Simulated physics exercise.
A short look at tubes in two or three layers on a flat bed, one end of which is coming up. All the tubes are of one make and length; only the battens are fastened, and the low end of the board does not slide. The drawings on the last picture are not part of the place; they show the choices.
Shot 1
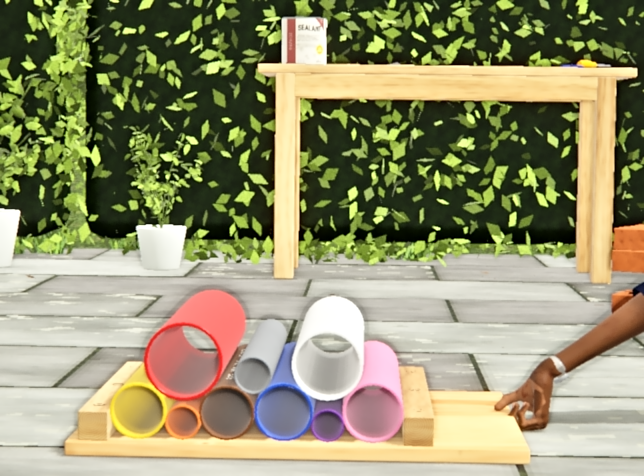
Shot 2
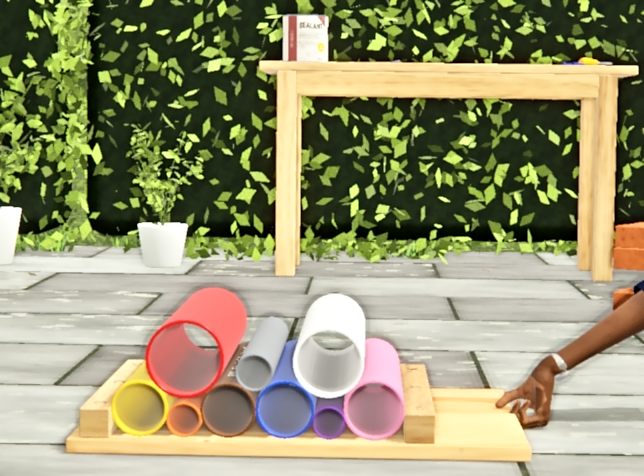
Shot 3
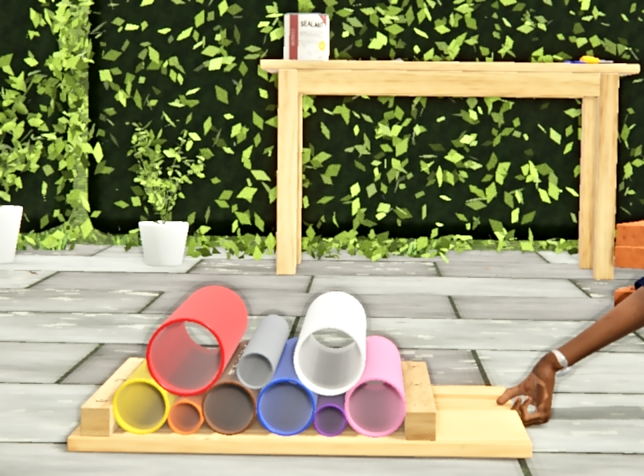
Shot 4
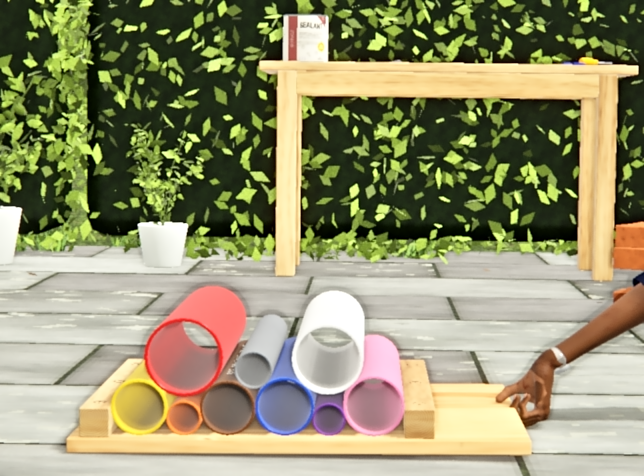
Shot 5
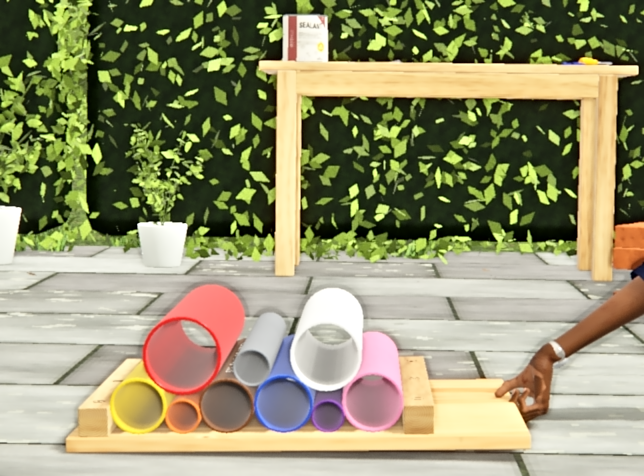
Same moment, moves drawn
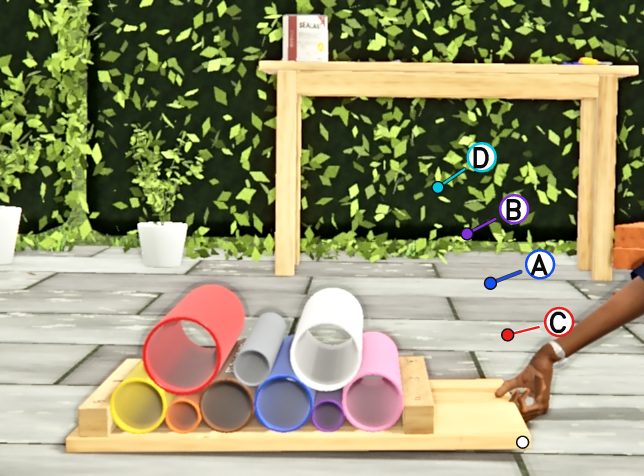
Stacked coloured tubes resting almost motionless between wooden battens on a board while a hand holds its right end, fingers shifting slightly.
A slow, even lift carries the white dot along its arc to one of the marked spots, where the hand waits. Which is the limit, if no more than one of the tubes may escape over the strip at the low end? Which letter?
The last mark within the limit is D.
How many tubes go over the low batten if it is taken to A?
With A, none.
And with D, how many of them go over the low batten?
At D the number is none.
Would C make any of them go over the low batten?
No.
On the marked copy, A at (490, 283); B at (467, 234); C at (508, 335); D at (438, 187); the white dot at (523, 442).
Following D. Soon after the start, board at 20°.
Later, board at 36°.
In the end, board at 36°, none over the low batten.
As for the rest, A none over the low batten; B none over the low batten; C none over the low batten.
